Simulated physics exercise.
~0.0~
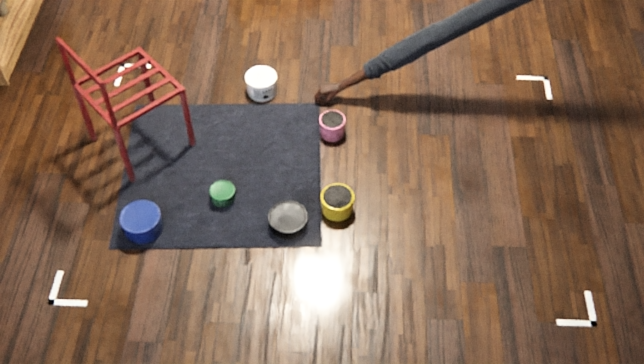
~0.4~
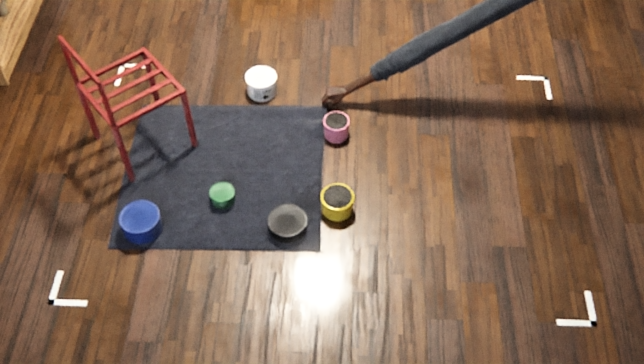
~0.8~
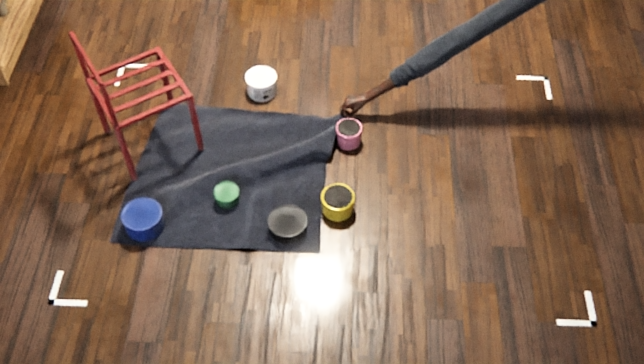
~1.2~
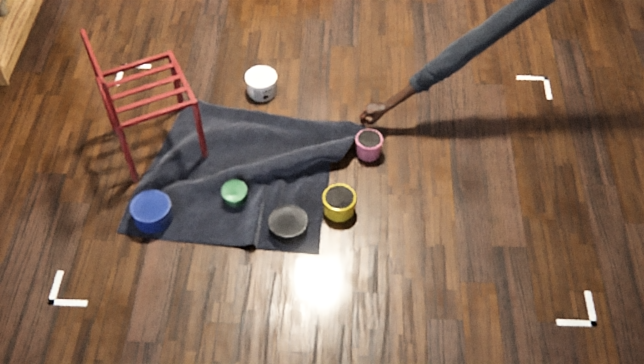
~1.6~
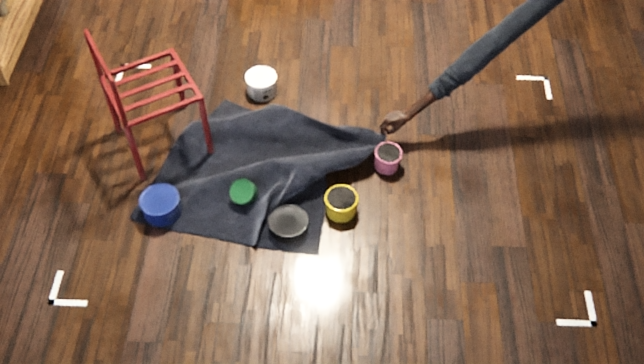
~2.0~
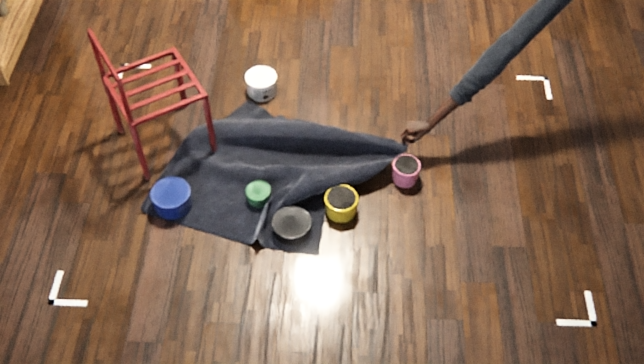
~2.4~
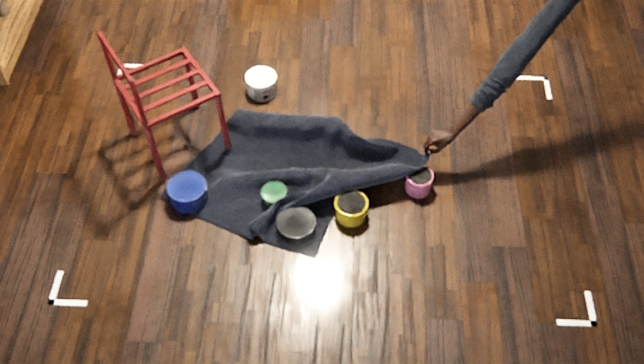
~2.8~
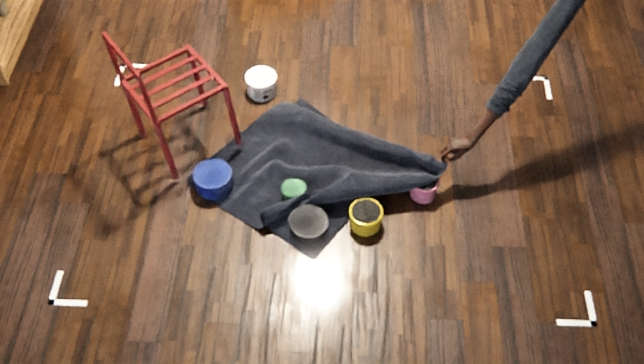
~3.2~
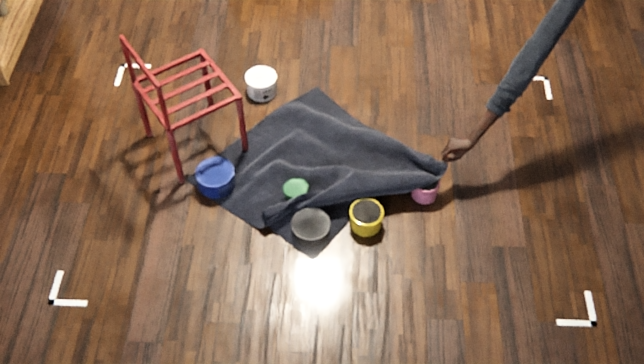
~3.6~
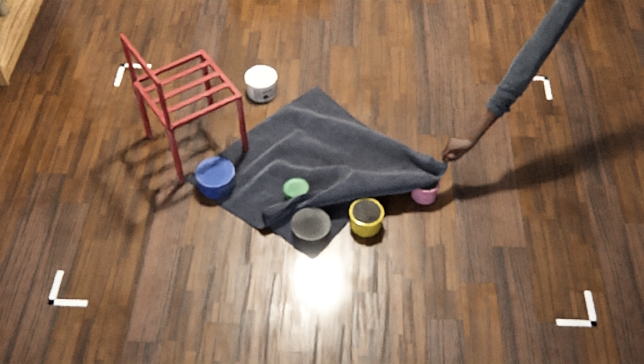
A hand drags the dark sheet rightward, shifting pots and a red chair, then stops.
